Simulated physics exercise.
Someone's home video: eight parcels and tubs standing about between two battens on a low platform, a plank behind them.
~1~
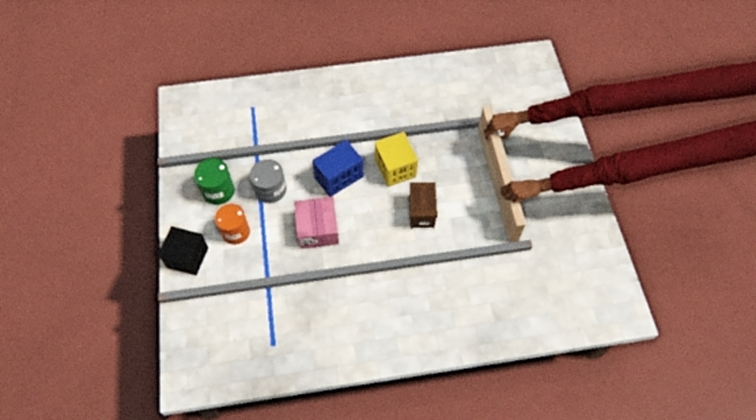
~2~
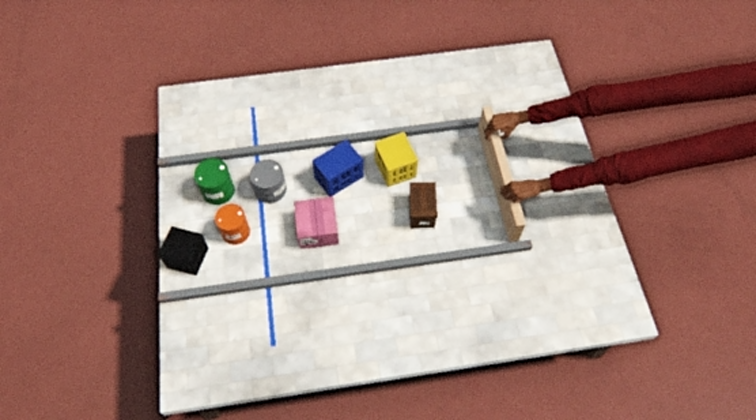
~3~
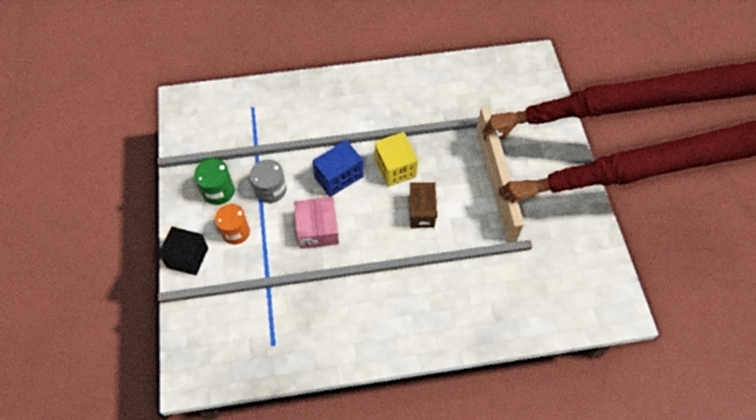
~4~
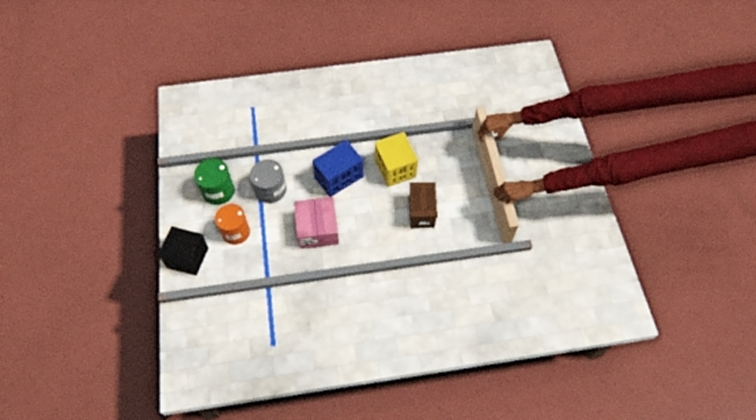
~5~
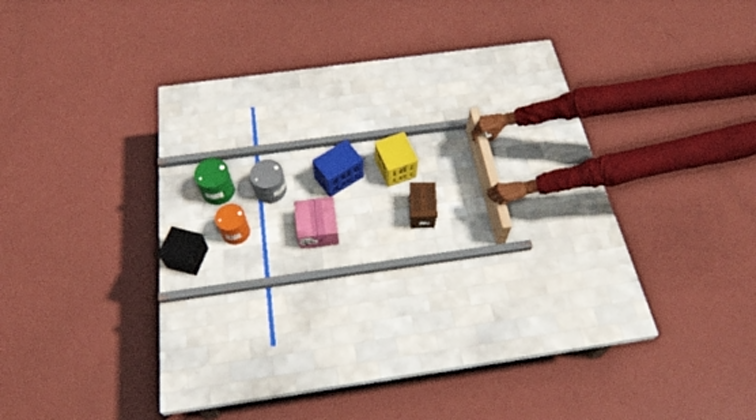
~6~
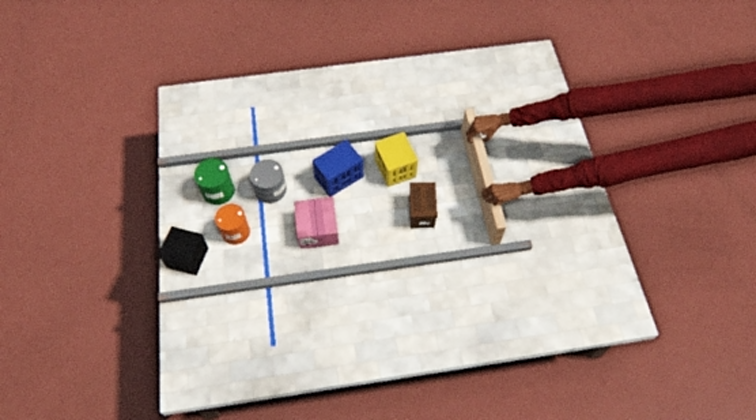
On a low platform, two hands slide a plank slightly left toward eight still objects.
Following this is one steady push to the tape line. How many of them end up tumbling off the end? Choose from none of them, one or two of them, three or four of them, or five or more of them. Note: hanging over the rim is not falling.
One or two of them do.
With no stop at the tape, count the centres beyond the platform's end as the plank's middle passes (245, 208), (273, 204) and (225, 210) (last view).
Past-the-end tally - position 1: 2, position 2: 1, position 3: 4.
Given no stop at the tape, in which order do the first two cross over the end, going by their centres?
Order, earliest first: The green canister, next the grey canister.
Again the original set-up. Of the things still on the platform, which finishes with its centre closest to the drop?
Answer: The grey canister.
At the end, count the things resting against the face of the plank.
Number: 2.
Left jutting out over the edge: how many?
Count: 2.
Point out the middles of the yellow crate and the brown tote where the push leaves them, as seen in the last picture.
Answer: First (241, 178), after that (249, 231).
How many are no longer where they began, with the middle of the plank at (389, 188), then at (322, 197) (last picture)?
I make it 3 at the first spot and 6 at the other.
A little later, none off yet; black crate at rest near (184, 251); green canister at rest near (215, 182); orange canister at rest near (233, 225).
When it is over, the number that fall off is one or two; down, green canister.
